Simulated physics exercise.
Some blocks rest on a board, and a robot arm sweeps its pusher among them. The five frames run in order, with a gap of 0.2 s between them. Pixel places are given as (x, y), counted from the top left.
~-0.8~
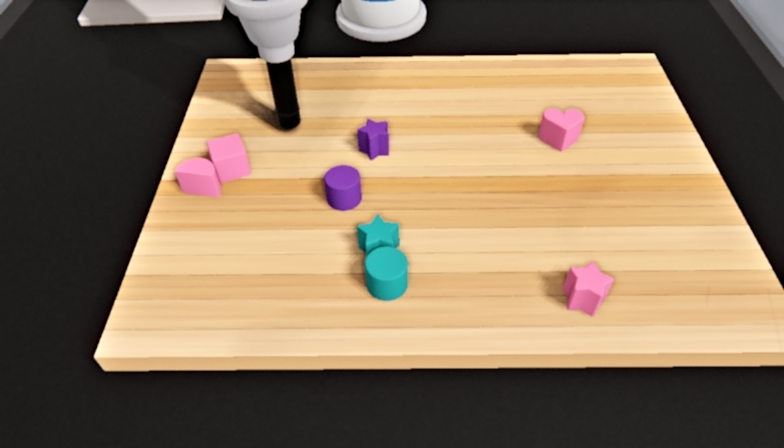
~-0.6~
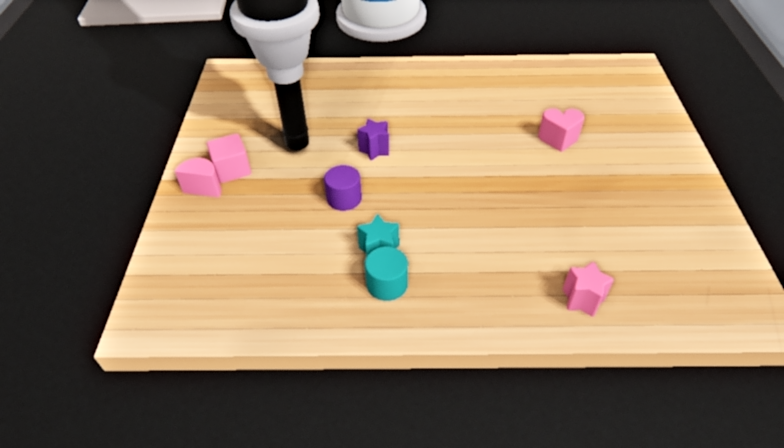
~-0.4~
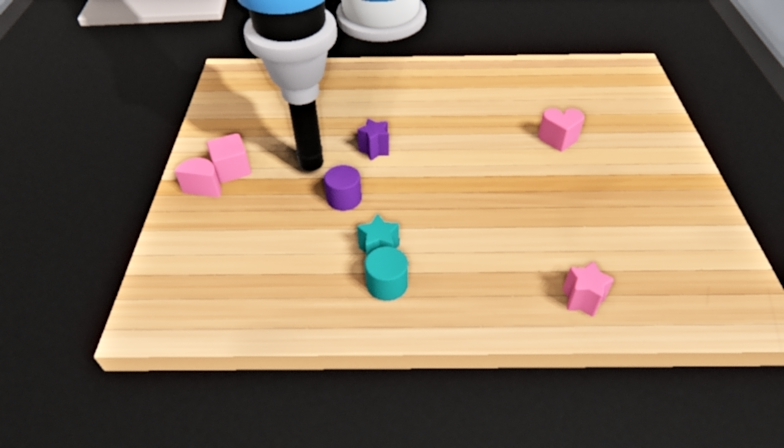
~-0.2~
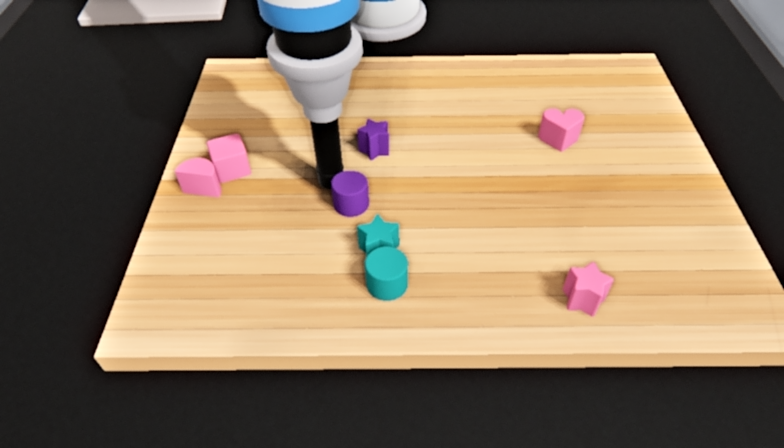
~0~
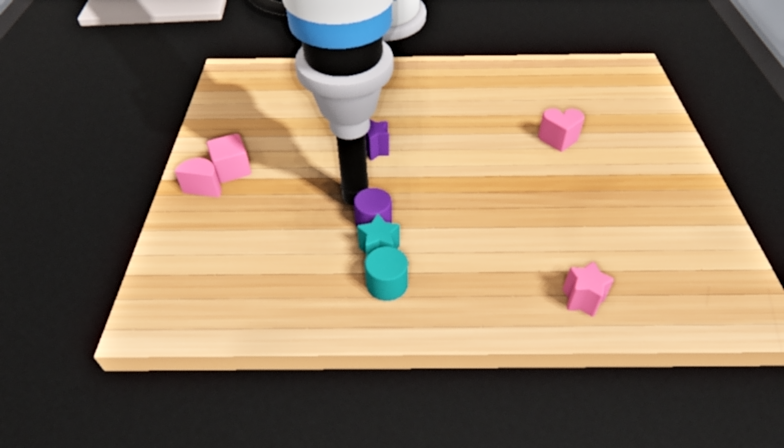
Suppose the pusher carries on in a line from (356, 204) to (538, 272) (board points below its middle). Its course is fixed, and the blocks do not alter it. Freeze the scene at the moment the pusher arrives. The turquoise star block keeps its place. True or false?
This is false.
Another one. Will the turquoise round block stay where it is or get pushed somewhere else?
Here the turquoise round block moves off its spot.
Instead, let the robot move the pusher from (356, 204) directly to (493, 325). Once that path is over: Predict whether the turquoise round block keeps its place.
It leaves its spot.
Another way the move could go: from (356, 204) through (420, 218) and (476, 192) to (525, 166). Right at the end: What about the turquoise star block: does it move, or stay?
It is carried off its spot.
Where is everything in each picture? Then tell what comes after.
Tip of the pusher at (290, 123), middles of tops, purple round block at (342, 176), turquoise star block at (378, 229), turquoise round block at (386, 262), pink star block at (591, 278), in the first frame.
Pusher at (298, 144), nothing pushed, in the second frame.
Pusher at (312, 164), nothing pushed, in the third frame.
Pusher at (332, 182), purple round block at (349, 182), in the fourth frame.
Pusher at (356, 197), purple round block at (373, 200), turquoise star block at (379, 230), turquoise round block at (386, 262), pink star block at (591, 278), in the fifth frame.
What follows on the original path. One third of the way, pusher at (414, 219); purple round block at (428, 226); turquoise star block at (411, 254), turned 50° clockwise; turquoise round block at (385, 278).
Two thirds of the way, pusher at (475, 242); purple round block at (466, 251); turquoise star block at (423, 260), turned 85° clockwise; turquoise round block at (385, 279).
At the end, pusher at (540, 266); purple round block at (466, 251); turquoise star block at (423, 260), turned 85° clockwise; turquoise round block at (385, 279); pink star block unmoved.
